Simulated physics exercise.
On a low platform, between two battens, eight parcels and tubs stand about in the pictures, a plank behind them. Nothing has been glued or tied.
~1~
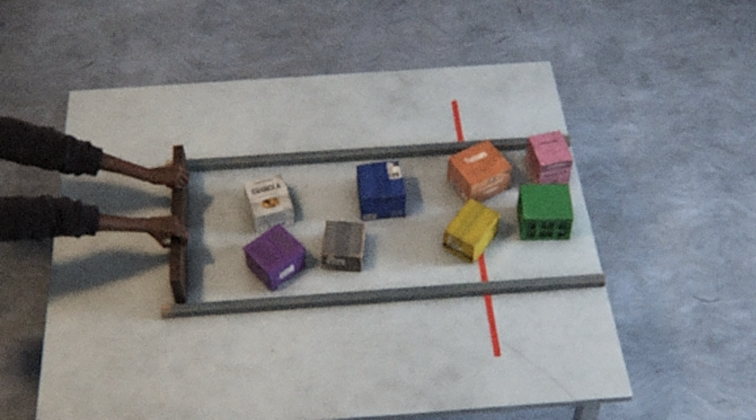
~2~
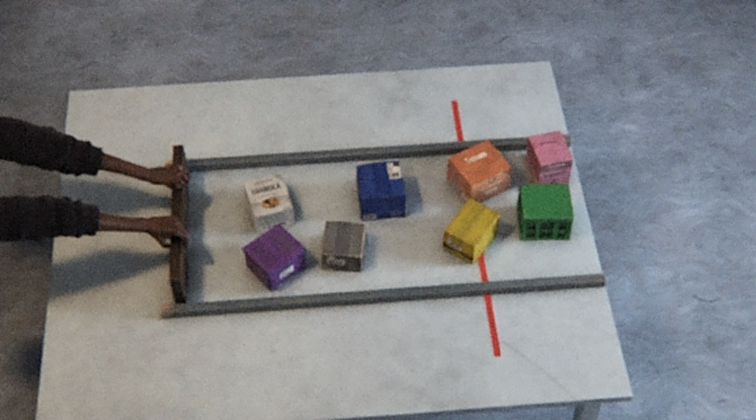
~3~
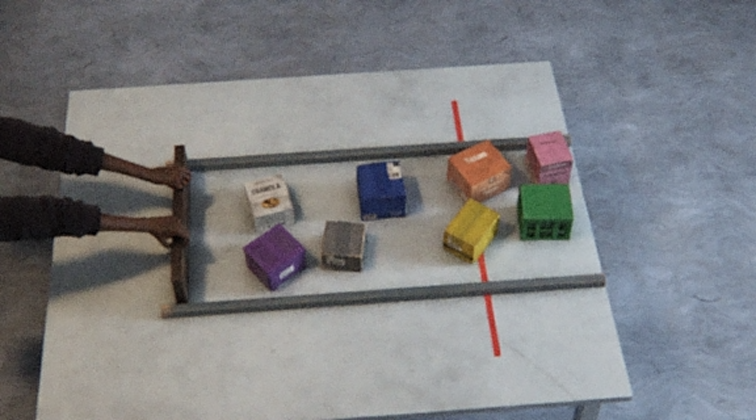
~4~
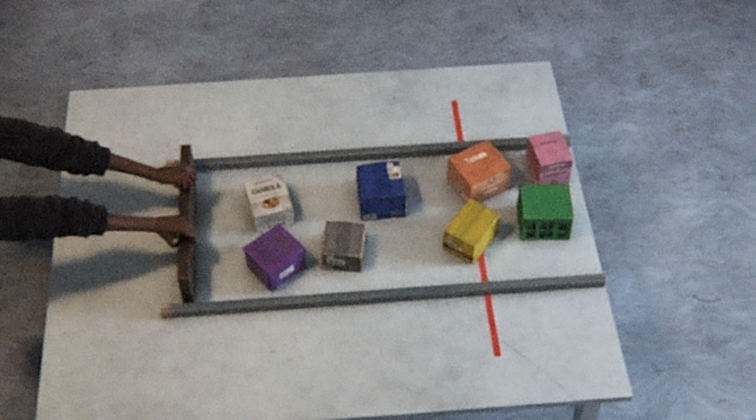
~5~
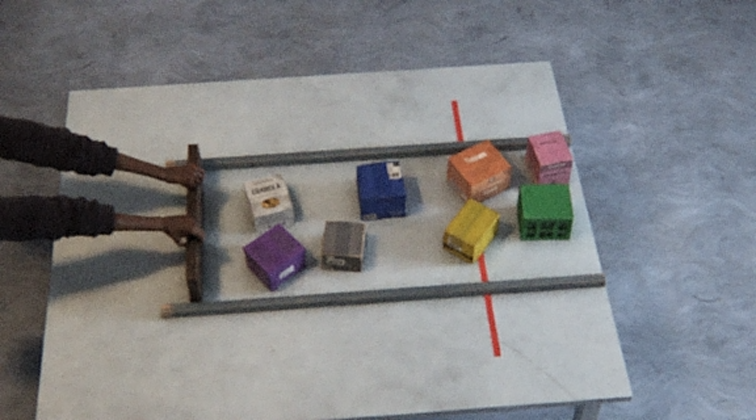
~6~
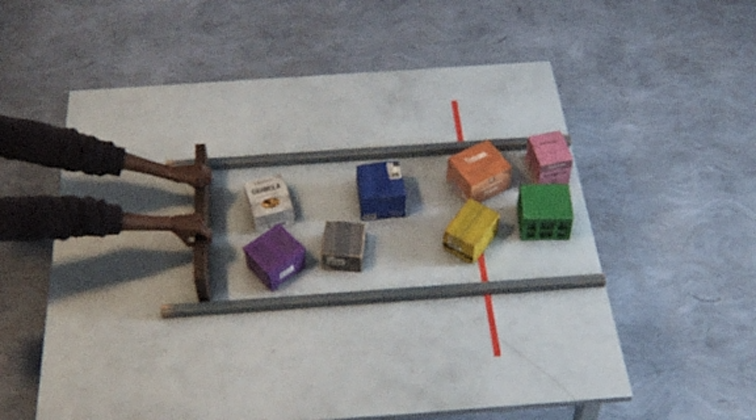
Two hands in dark sleeves hold an upright plank at the left end of a pale low platform, seen from above at an angle. Between two grey battens stand a white box, purple tote, grey parcel, blue parcel, orange box, yellow box, pink box and green crate, with red tape crossing near the right. The hands keep still at first, then slide the plank slightly right, while the parcels and camera stay still.
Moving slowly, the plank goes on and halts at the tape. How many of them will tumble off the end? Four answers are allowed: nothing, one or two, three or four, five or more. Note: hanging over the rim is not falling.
My prediction is one or two fallers.
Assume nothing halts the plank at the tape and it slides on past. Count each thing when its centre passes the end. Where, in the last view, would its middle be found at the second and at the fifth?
At (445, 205) for the second, at (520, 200) for the fifth.
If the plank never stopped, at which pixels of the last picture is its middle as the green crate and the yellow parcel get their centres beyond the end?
Near (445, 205) in the first case, near (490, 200) in the other.
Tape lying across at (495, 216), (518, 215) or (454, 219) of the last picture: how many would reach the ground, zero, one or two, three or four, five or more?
In order: Three to four; either three or four; 1 or 2.
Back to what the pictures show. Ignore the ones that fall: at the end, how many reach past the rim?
I count 2 overhanging.
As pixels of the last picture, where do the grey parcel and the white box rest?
The grey parcel at (546, 236), the white box at (491, 189).
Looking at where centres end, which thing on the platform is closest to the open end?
Orange box, foremost.
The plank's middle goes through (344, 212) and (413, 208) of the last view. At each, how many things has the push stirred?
By then 4, and 8.
A little later, none off yet; pink box at rest near (549, 161); green crate at rest near (545, 212); orange box at rest near (479, 173).
When it is over, the number that fall off is one or two; down, green crate and pink box.
